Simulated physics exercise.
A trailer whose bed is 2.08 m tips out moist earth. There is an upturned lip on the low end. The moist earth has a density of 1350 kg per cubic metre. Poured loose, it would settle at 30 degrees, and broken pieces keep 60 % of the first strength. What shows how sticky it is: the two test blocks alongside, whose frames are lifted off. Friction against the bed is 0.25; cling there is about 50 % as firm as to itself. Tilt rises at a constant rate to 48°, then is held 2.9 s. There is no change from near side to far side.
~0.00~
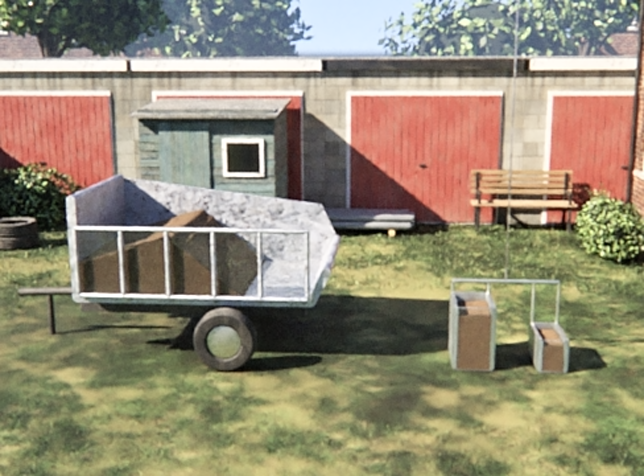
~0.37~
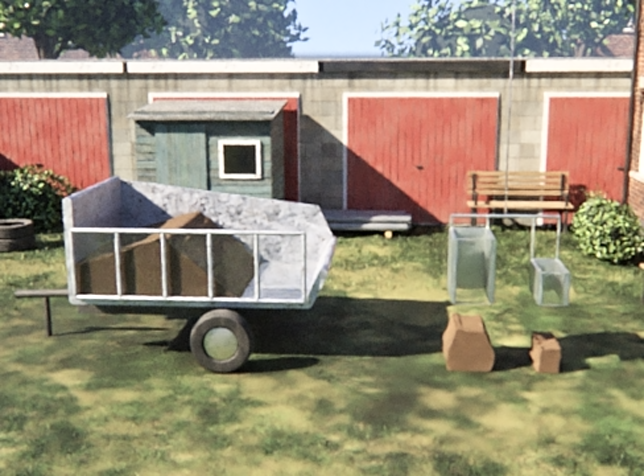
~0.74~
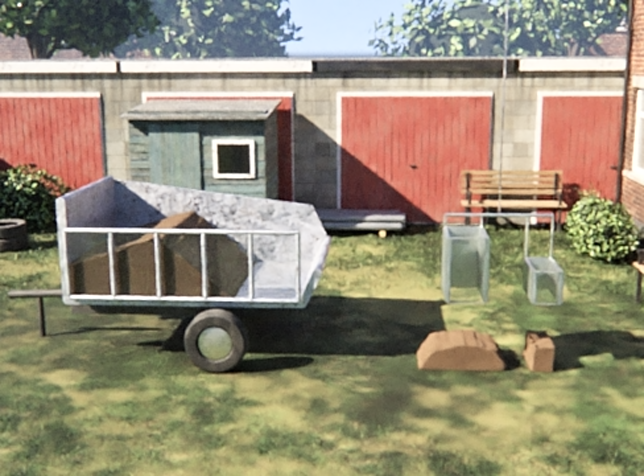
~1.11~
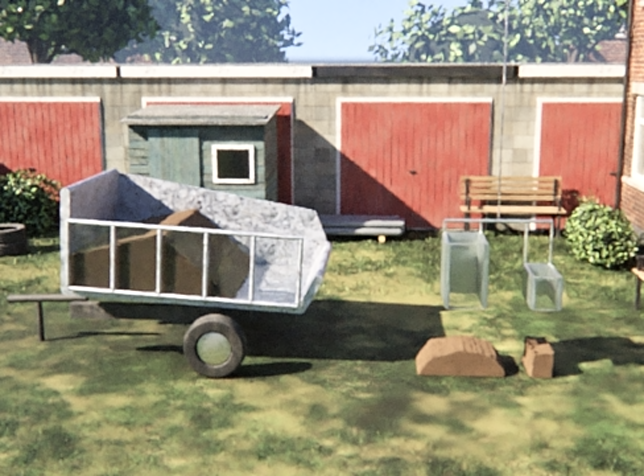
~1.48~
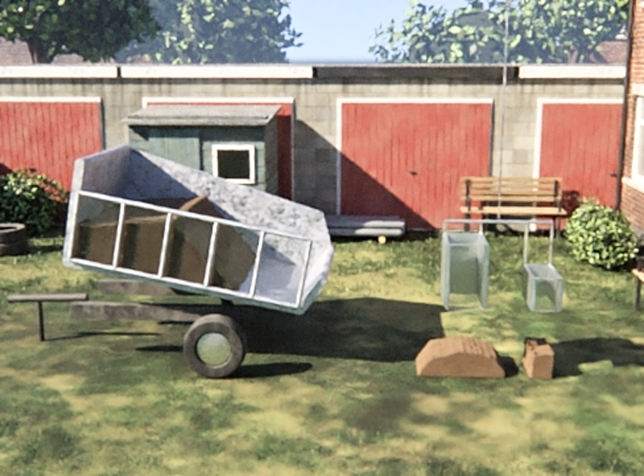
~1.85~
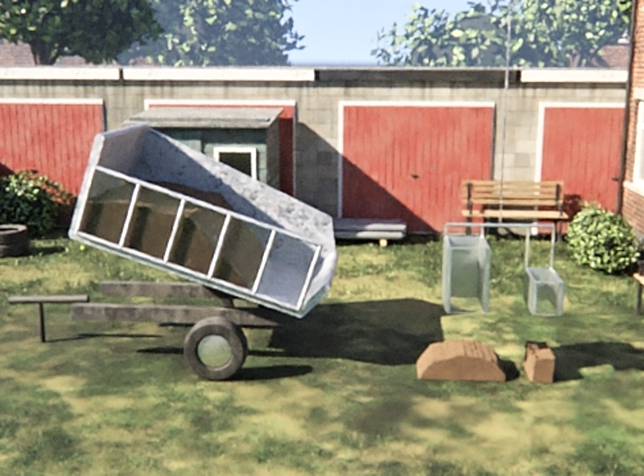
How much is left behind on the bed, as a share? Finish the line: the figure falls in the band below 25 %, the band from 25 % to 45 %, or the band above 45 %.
The figure falls in the band from 25 % to 45 %.
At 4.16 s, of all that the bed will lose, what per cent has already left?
Close to 90 in a hundred.
After 2.54 s, the tilt is 32 degrees and 100 % is on the bed.
After 3.35 s, the tilt is 47 degrees and 80 % is on the bed.
After 4.16 s, the tilt is 48 degrees and 38 % is on the bed.
After 4.97 s, the tilt is 48 degrees and 34 % is on the bed.
After 6.44 s, the tilt is 48 degrees and 34 % is on the bed.
